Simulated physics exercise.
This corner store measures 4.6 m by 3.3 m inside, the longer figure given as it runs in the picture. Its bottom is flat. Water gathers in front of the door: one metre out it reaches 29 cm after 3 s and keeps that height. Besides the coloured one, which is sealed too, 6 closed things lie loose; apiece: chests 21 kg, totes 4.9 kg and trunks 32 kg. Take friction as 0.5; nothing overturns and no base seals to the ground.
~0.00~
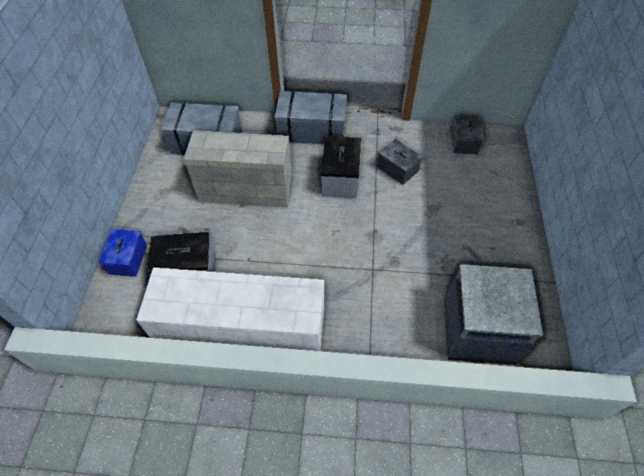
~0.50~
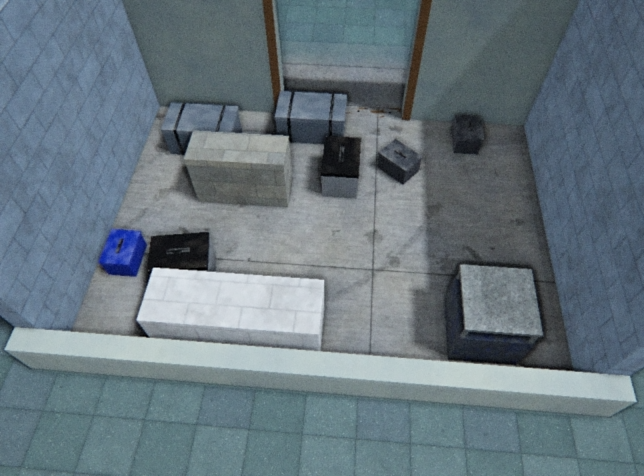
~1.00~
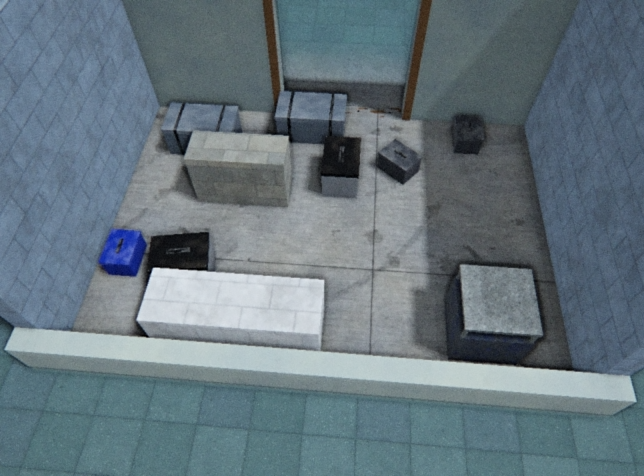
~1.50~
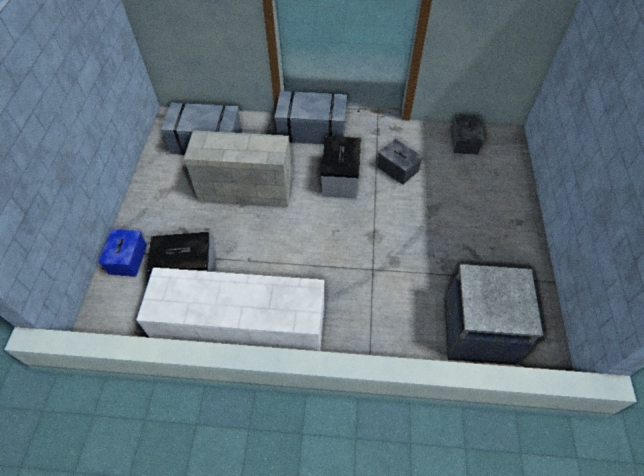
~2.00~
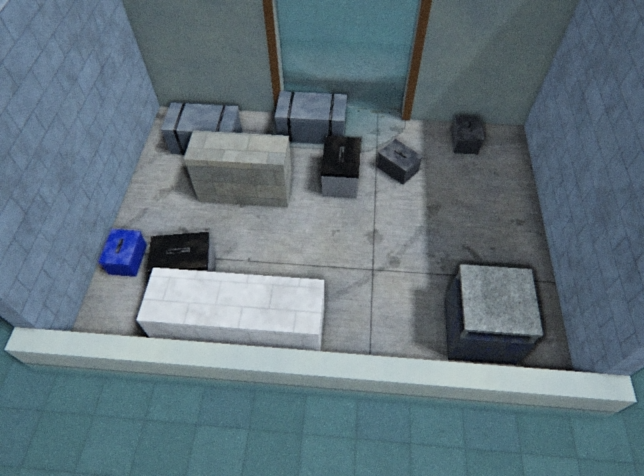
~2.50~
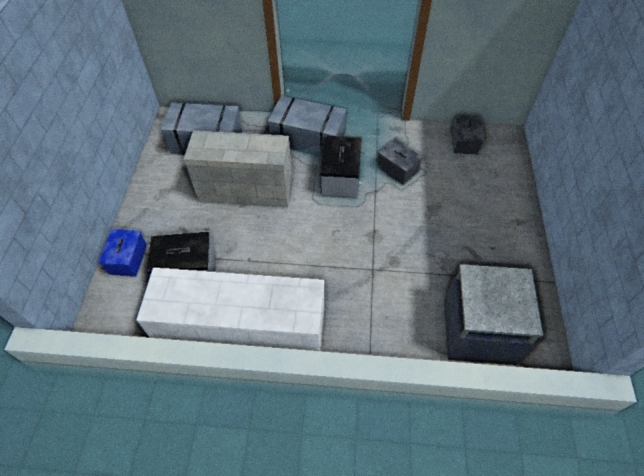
Blue-green water covers the paving around a small walled room with a doorway at the back, seen from a fixed, high viewpoint. A bright blue box sits at left by a black one, behind a long white block, with a beige block, strapped grey boxes and dark boxes farther back. The water deepens outside, then spreads through the doorway across the floor, and the strapped box beside it turns slightly.
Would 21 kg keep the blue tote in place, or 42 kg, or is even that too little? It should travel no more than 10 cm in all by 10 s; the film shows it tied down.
Verdict: Only the higher weight holds it.
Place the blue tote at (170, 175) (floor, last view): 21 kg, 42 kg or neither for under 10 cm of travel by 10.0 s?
It takes the larger.
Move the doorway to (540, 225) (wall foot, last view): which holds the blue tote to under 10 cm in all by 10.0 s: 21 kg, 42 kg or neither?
In that case only the larger load is enough.
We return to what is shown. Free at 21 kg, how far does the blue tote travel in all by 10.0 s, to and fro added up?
About 30 cm.
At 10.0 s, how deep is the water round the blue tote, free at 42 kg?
About 22 cm.
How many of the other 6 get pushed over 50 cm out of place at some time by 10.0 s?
I count 6.
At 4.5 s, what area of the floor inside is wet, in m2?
Some 10.5 m2.
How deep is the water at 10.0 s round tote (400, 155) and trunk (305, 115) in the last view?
About 10 and 14 cm.
After 3.5 s the blue tote would be 0 cm from its start with 21 kg and 0 cm from its start with 42 kg; 0 cm of water round it then.
After 4.5 s the blue tote would be 0 cm from its start with 21 kg and 0 cm from its start with 42 kg; 0 cm of water round it then.
After 7.0 s the blue tote would be 0 cm from its start with 21 kg and 0 cm from its start with 42 kg; 9 cm of water round it then.
After 10.0 s the blue tote would be 26 cm from its start with 21 kg and 0 cm from its start with 42 kg; 22 cm of water round it then.
